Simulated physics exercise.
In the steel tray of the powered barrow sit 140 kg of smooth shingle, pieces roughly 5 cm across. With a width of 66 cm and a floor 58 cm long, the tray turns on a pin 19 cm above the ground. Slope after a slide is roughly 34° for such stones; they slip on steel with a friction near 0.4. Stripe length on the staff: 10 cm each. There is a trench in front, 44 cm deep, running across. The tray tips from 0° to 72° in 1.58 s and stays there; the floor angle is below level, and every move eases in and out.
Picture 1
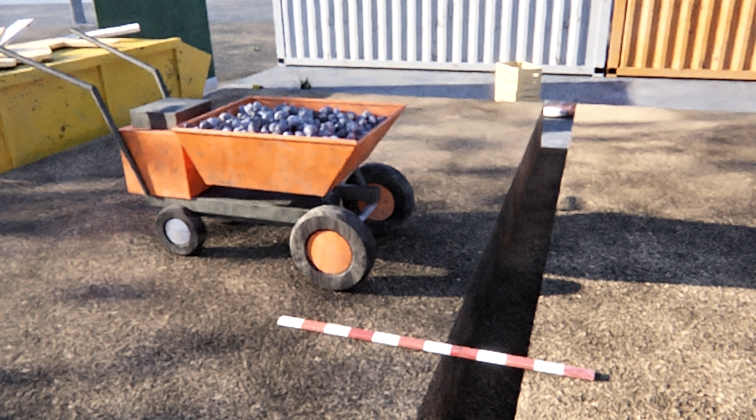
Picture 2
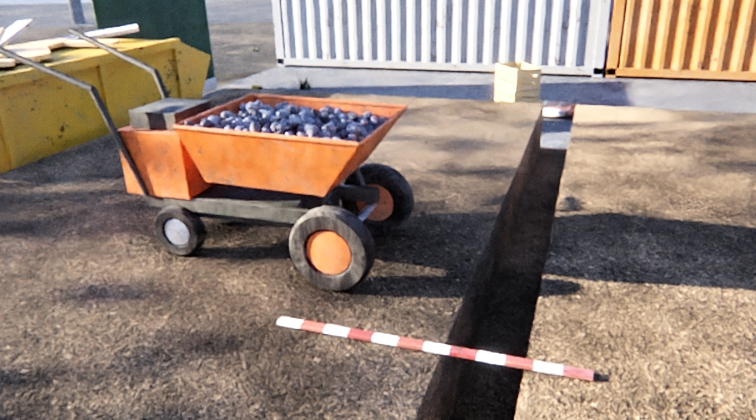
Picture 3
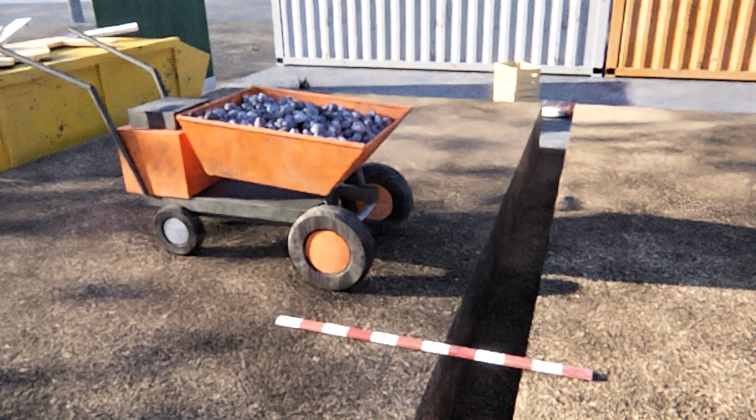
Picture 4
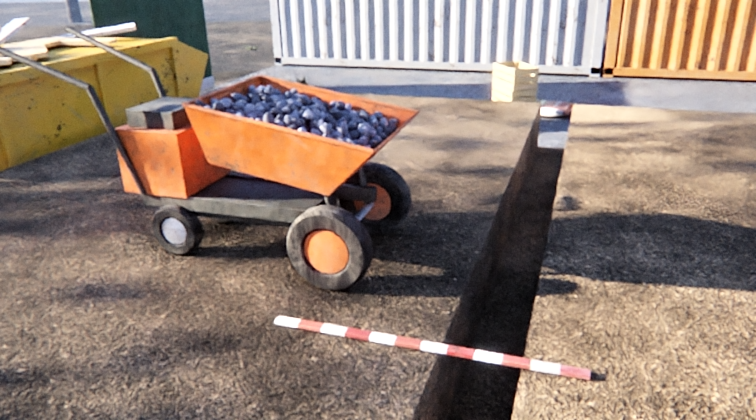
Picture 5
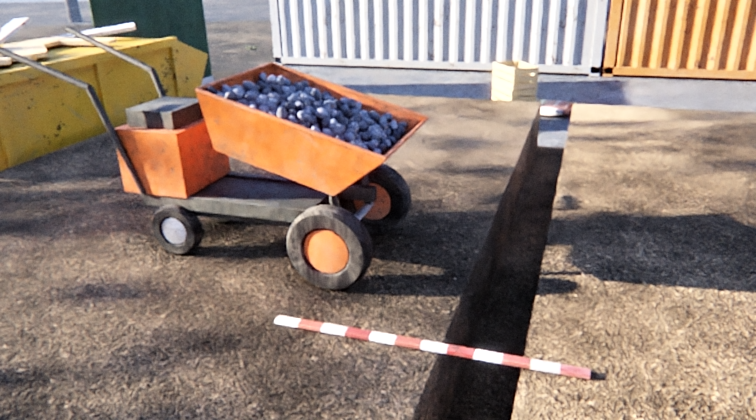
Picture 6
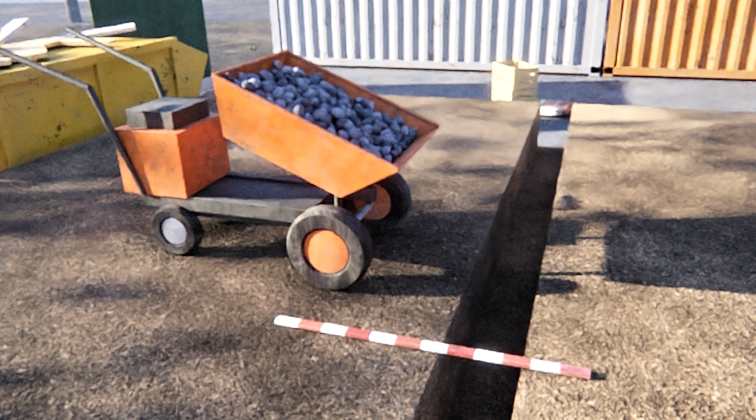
In this clip, an orange powered barrow loaded with dark, smooth stones stands beside a narrow trench and a red-and-white striped staff, and its tray gradually tilts, the rear rising while the front lip lowers toward the right.
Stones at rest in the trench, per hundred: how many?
Approx. 93 %.
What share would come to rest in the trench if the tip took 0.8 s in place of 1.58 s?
Roughly 80 per cent.
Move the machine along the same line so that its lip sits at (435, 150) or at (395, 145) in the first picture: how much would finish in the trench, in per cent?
First some 20, then 50 per cent.
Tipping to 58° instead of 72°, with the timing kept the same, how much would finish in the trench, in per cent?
Then about 75 per cent.
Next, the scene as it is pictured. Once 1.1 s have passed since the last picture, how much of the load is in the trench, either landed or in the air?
Some 60 per cent of the load by that point.
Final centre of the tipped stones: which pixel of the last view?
Look at roughly (505, 338).
Then, 0.6 s after the last picture the floor is at 61°, 98 % in the tray, 1 % short of the trench, 1 % in the trench; the foremost stones are at (475, 227).
Then, 1.1 s after the last picture the floor is at 72°, 35 % in the tray, 59 % in the trench, 5 % past the trench; the foremost stones are at (607, 307).
Then, 1.4 s after the last picture the floor is at 72°, 12 % in the tray, 81 % in the trench, 7 % past the trench; the foremost stones are at (685, 300).
Then, 3.4 s after the last picture the floor is at 72°, 0 % in the tray, 93 % in the trench, 7 % past the trench; the foremost stones are at (742, 315).
